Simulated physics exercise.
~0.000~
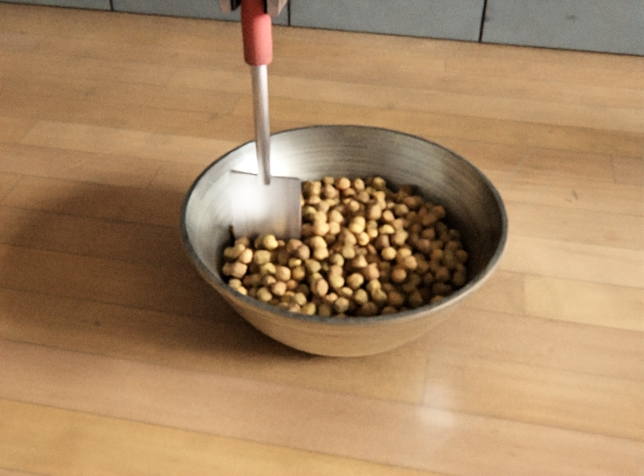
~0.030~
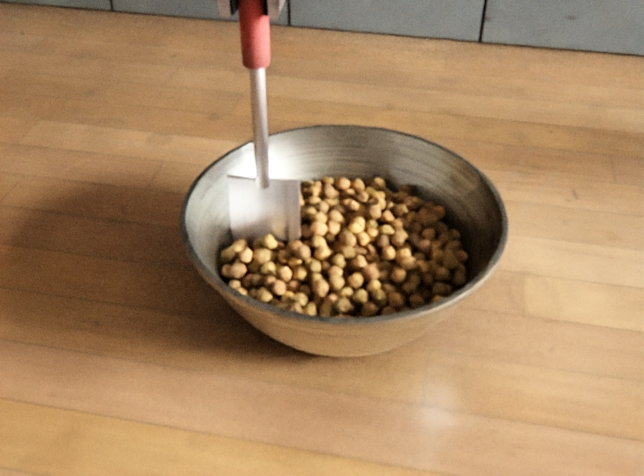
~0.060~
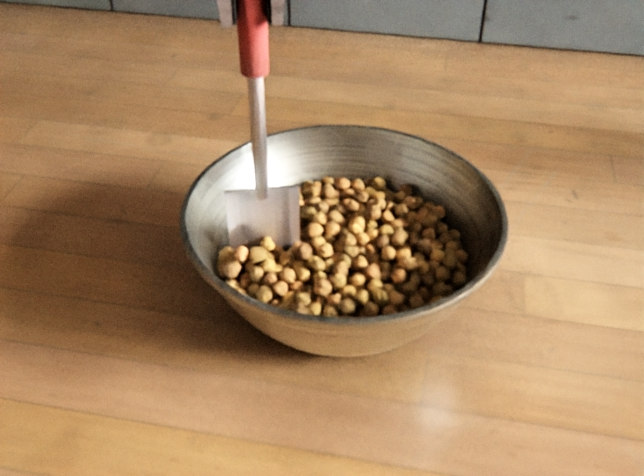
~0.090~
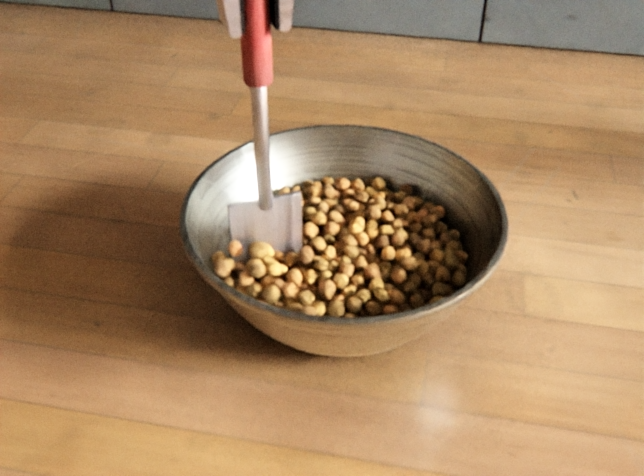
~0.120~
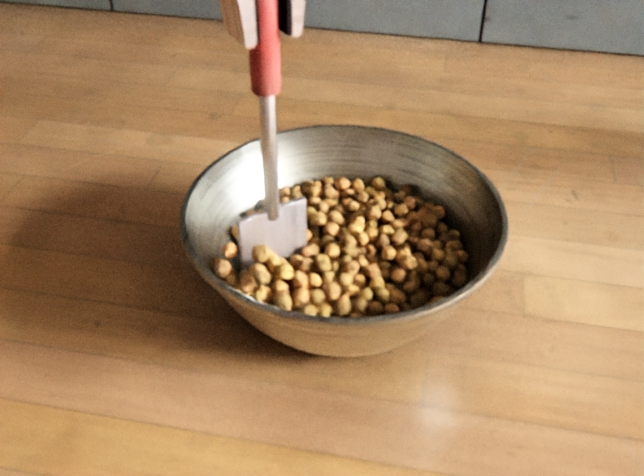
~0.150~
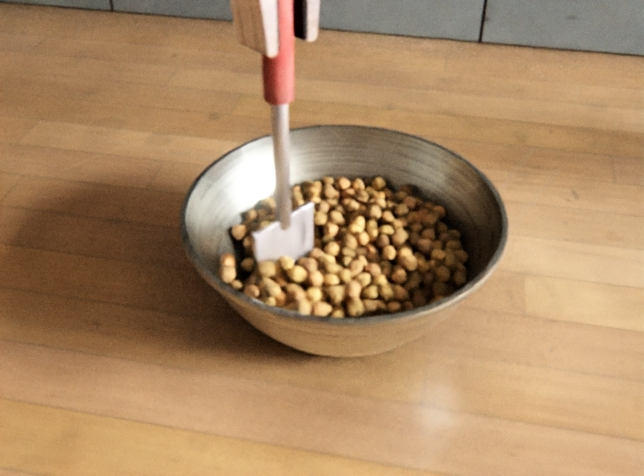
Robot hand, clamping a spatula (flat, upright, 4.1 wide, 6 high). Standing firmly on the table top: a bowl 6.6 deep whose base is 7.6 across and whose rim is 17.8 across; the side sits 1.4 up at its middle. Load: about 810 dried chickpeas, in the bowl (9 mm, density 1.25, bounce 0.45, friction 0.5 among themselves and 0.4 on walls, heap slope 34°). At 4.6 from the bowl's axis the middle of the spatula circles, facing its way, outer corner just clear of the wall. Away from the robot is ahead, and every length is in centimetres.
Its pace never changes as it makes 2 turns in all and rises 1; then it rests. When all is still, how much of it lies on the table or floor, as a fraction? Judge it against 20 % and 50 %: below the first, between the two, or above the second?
Below 20 %.
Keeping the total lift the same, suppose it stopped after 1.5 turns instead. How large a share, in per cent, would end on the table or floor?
Estimate: About 10 percent.
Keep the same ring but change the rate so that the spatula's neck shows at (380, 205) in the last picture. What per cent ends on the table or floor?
Something like 40 percent, roughly.
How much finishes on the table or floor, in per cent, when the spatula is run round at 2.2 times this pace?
I'd put it near 40 %.
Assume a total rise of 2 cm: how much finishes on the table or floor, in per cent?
Estimate: Close to 10 %.
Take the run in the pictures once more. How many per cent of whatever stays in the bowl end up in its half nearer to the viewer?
About 55 per cent.
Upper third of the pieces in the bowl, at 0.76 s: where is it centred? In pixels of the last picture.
Upper-third centre: Approx. (267, 210) px.
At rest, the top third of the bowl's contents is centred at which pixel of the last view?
Near (289, 256).
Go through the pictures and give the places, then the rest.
In the first picture, the spatula neck at (263, 152), 0° round; upper third of the load around (353, 248), from x 230 to 460, top at y 180; 807 in the bowl.
In the second picture, the spatula neck at (262, 156), 5° round; upper third of the load around (349, 248), from x 225 to 460, top at y 180.
In the third picture, the spatula neck at (260, 166), 17° round; upper third of the load around (347, 251), from x 225 to 460, top at y 180.
In the fourth picture, the spatula neck at (263, 176), 30° round; upper third of the load around (341, 257), from x 220 to 460, top at y 180.
In the fifth picture, the spatula neck at (271, 186), 43° round; upper third of the load around (342, 261), from x 220 to 460, top at y 180.
In the sixth picture, the spatula neck at (283, 195), 56° round; upper third of the load around (345, 265), from x 225 to 460, top at y 180; 807 in the bowl.
After 0.76 s, 318° round, highest piece 8 above the table; 740 in the bowl, 55 on the table or floor, 12 in flight or on the tool.
After 1.36 s, 220° round, highest piece 8 above the table; 715 in the bowl, 91 on the table or floor, 1 in flight or on the tool.
After 1.87 s, 0° round, highest piece 7 above the table; 706 in the bowl, 101 on the table or floor.
After 2.57 s, 0° round, highest piece 7 above the table; 706 in the bowl, 101 on the table or floor.
In the end, 706 in the bowl, 101 on the table or floor. That is 13 % on the table or floor.
